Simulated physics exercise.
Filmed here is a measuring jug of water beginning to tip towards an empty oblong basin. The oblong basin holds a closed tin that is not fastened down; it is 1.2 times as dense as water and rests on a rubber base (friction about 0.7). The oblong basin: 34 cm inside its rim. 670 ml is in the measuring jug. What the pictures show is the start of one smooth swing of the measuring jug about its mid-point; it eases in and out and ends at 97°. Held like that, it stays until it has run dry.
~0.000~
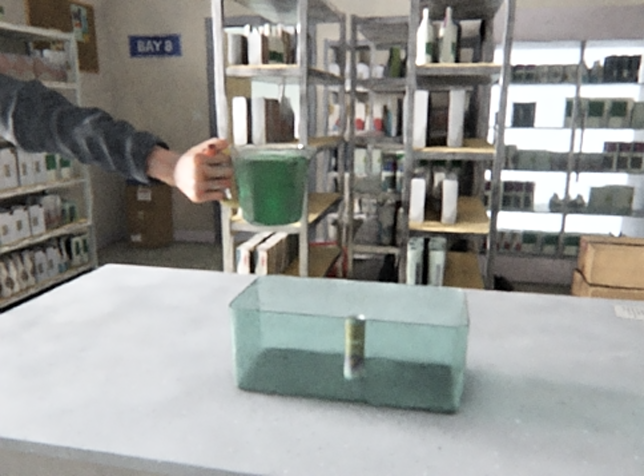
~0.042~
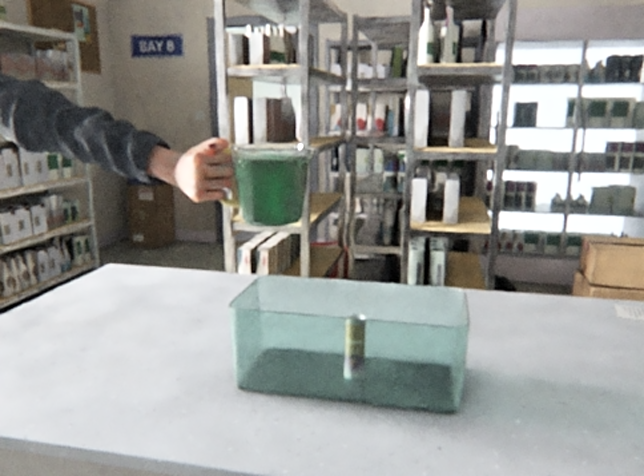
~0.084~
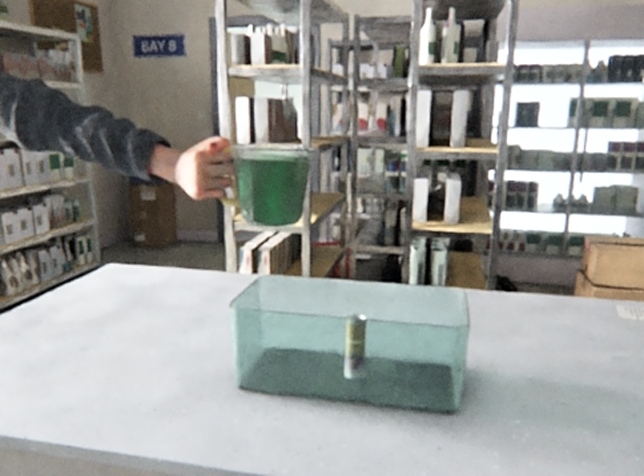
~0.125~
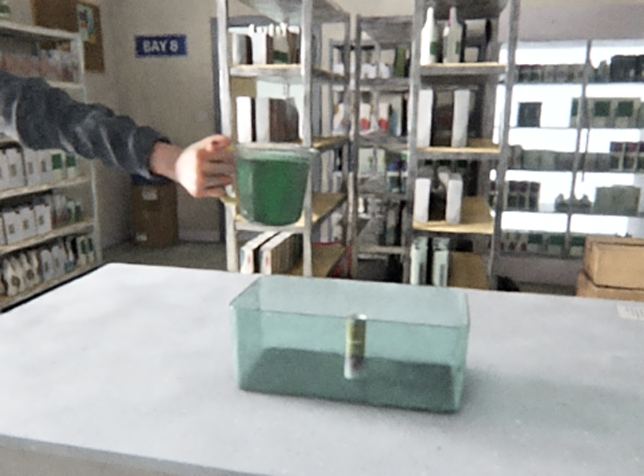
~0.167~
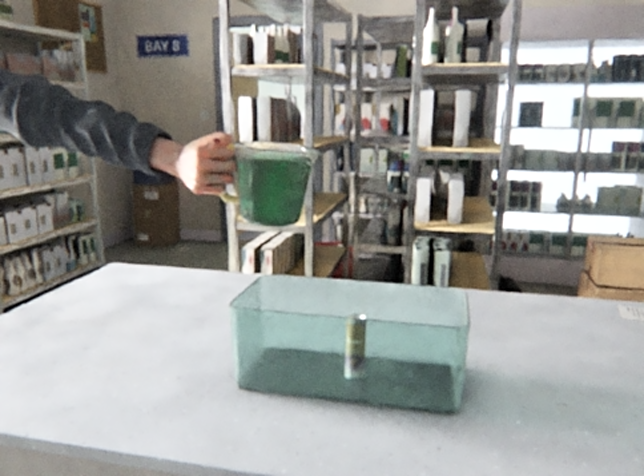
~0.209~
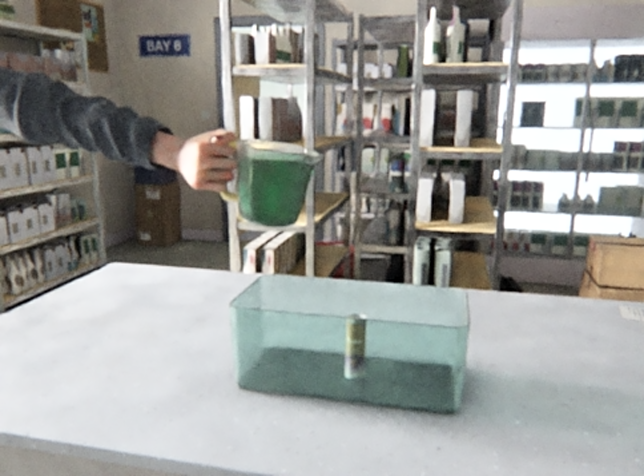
In a storeroom, a hand slowly tilts a green jug rightward above a clear oblong basin.
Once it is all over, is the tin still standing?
Yes. It manages to stay erect.
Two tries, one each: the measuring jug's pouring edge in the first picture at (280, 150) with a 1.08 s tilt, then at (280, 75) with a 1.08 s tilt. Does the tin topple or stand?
Try 1: Tipped over; try 2: Tipped over.
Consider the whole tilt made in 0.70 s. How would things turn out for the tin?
With that tilt, the tin stays on its base.
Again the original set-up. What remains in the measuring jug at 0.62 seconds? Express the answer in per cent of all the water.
Fraction remaining: Approx. 78 per cent.
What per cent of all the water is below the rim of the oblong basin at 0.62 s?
About 3%.
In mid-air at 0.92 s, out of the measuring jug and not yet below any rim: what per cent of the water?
About 24 percent.
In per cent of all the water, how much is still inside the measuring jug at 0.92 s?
Close to 26 percent of the whole amount.
After 0.62 s the tilt is 60° and 79 per cent is still to pour; the tin stands where it began.
After 0.92 s the tilt is 92° and 26 per cent is still to pour; the tin stands where it began.
After 1.24 s the tilt is 97° and 2 per cent is still to pour; the tin stands where it began.
After 1.58 s the tilt is 97° and 0 per cent is still to pour; the tin stands where it began.
In the end the tin stands where it began.
